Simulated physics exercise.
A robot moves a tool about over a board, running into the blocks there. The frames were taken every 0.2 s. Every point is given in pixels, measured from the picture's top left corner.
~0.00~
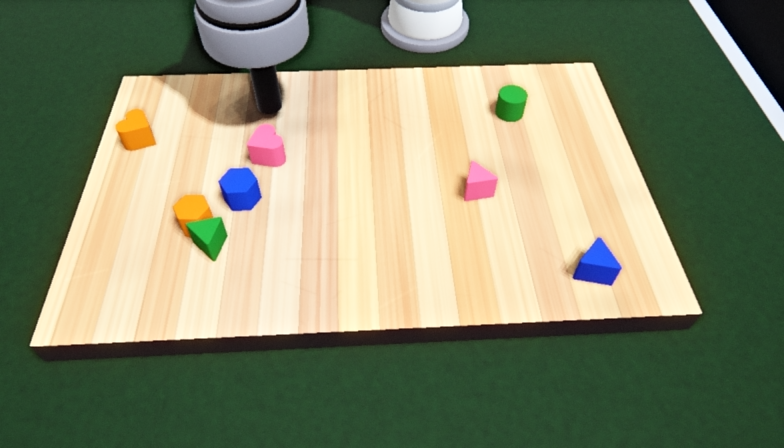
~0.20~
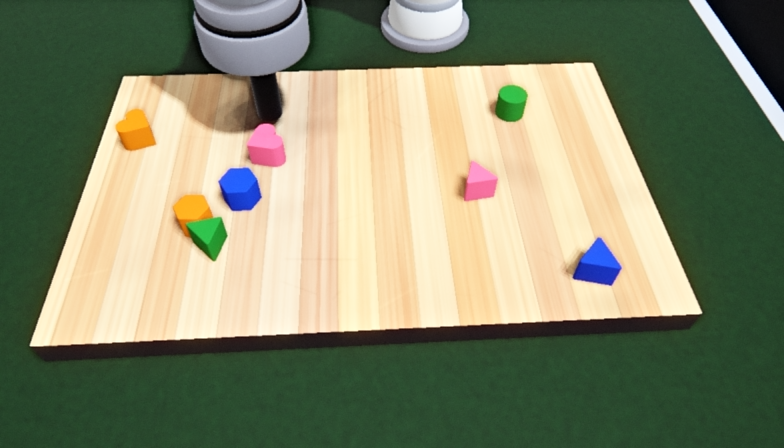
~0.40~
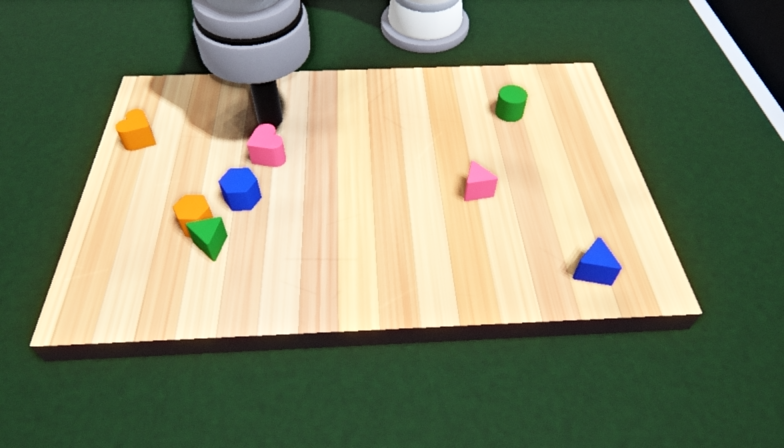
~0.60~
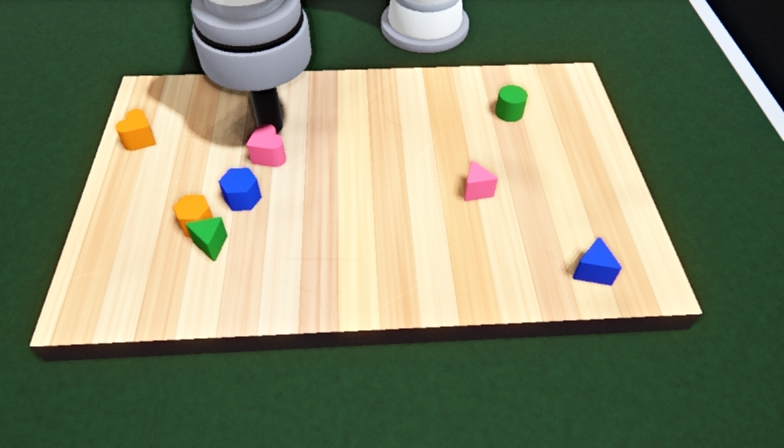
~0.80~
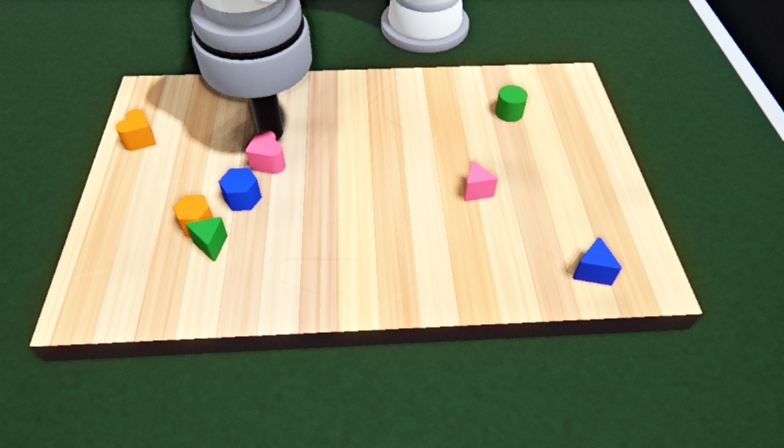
A robot arm eased its dark tool down the wooden board toward a pink heart-shaped block and nudged it slightly toward the blue hexagonal one, while all the other colored blocks stayed still.
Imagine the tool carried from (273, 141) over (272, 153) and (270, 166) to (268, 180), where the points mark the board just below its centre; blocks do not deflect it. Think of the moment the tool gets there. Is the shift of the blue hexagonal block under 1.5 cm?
No, it doesn't check out.
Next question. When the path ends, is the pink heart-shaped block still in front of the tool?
I believe so.
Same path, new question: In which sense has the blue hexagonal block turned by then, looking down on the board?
Clockwise from above.
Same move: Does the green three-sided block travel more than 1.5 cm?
In short: No.
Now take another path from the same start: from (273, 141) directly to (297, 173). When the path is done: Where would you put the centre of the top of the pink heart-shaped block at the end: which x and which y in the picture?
Somewhere near (267, 169).
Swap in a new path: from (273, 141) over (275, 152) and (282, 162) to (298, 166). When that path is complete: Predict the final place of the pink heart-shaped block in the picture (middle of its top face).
Around (263, 166).
The first path, step by step. Halfway along, tool at (270, 152); blue hexagonal block at (234, 184); pink heart-shaped block at (261, 164).
At the end, tool at (266, 172); orange hexagonal block at (187, 208), turned 15° clockwise; green three-sided block unmoved; blue hexagonal block at (222, 203), turned 20° clockwise; pink heart-shaped block at (254, 186), turned 15° clockwise.
